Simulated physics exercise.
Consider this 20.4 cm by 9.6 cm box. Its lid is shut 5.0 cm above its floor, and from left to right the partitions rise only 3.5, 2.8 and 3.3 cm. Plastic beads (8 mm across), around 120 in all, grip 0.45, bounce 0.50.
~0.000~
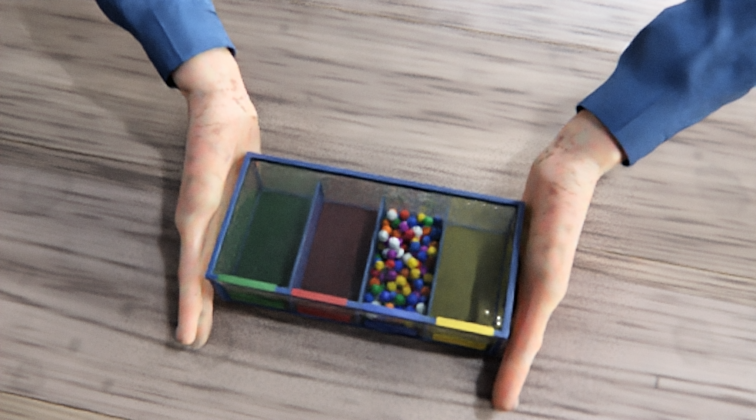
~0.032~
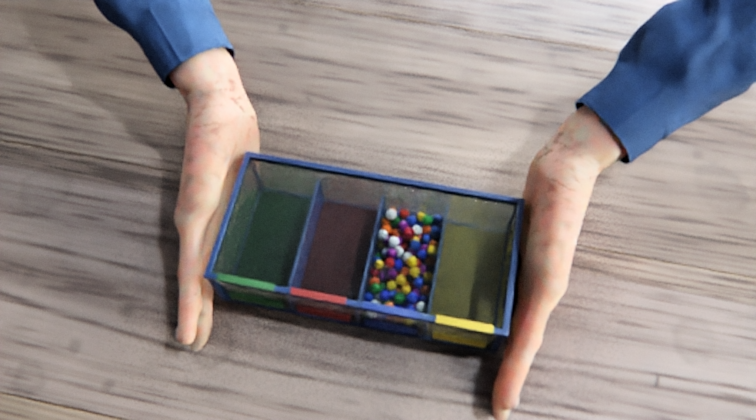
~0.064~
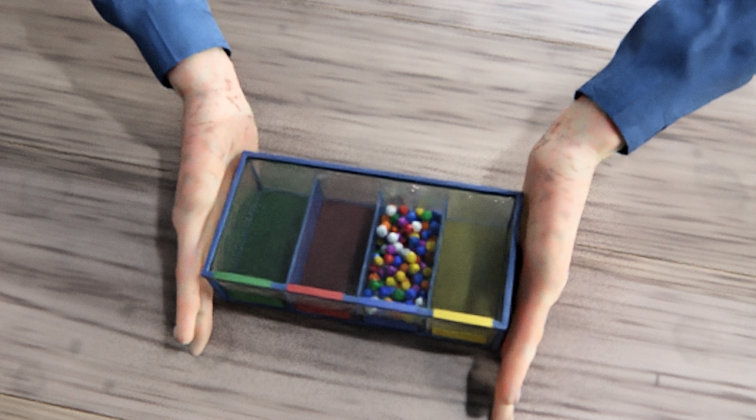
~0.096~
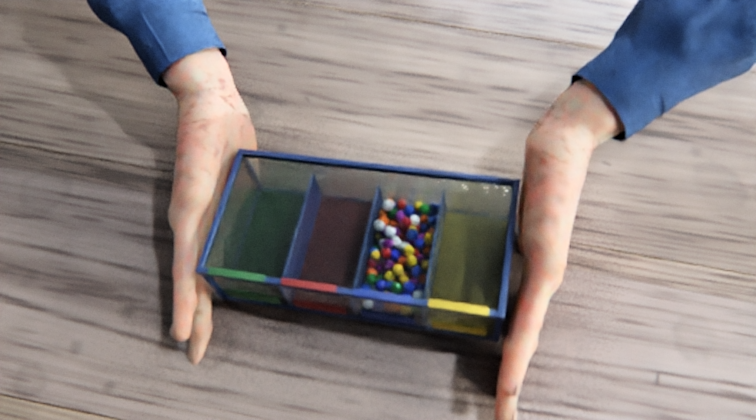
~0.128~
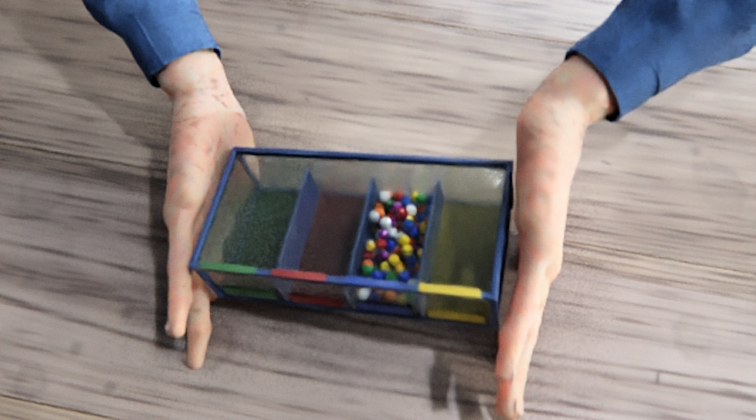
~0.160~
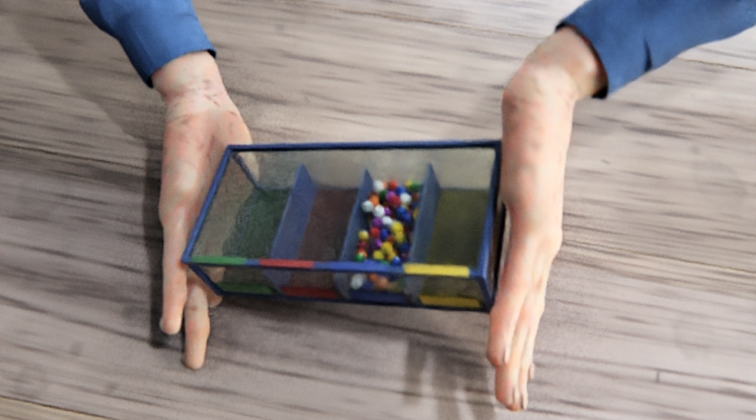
In the video, two hands in blue sleeves hold a clear, blue-edged box with four compartments above a wooden surface, then gradually tilt it, while the multicoloured beads stay grouped in the blue-marked compartment, third from the left.
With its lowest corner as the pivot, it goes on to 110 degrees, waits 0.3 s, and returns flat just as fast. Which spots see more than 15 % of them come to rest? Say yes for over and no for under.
Red: Yes; blue: No; green: Yes; yellow: No.
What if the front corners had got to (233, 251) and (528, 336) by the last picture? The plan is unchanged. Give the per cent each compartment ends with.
You'd see red at 0 percent, blue at 30, green at 0 and yellow at 70 percent.
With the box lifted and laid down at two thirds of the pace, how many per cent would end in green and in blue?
In that case green keeps 50 per cent while blue keeps 0 per cent.
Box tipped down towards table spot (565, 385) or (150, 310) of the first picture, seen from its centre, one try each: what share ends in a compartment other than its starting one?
First try: About 45 percent; second try: About 90 percent.
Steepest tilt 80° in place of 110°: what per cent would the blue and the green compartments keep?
Then blue would hold 45 percent and green 30 percent.
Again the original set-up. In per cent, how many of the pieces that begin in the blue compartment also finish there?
Around 0 percent stays put.
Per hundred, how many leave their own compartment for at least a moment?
Around 95 percent.
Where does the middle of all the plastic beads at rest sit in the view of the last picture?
Resting centre estimate: Around (293, 221).
Then, at 0.86 s, tilt 110 degrees; red 35 %, blue 15 %, green 50 %.
After 1.33 s, tilt 61 degrees; red 35 %, blue 5 %, green 65 %.
After 1.87 s, tilt 0 degrees; red 30 %, blue 5 %, green 65 %.
By 2.4 s all is still; red 30 %, blue 5 %, green 65 %, yellow 0 %.
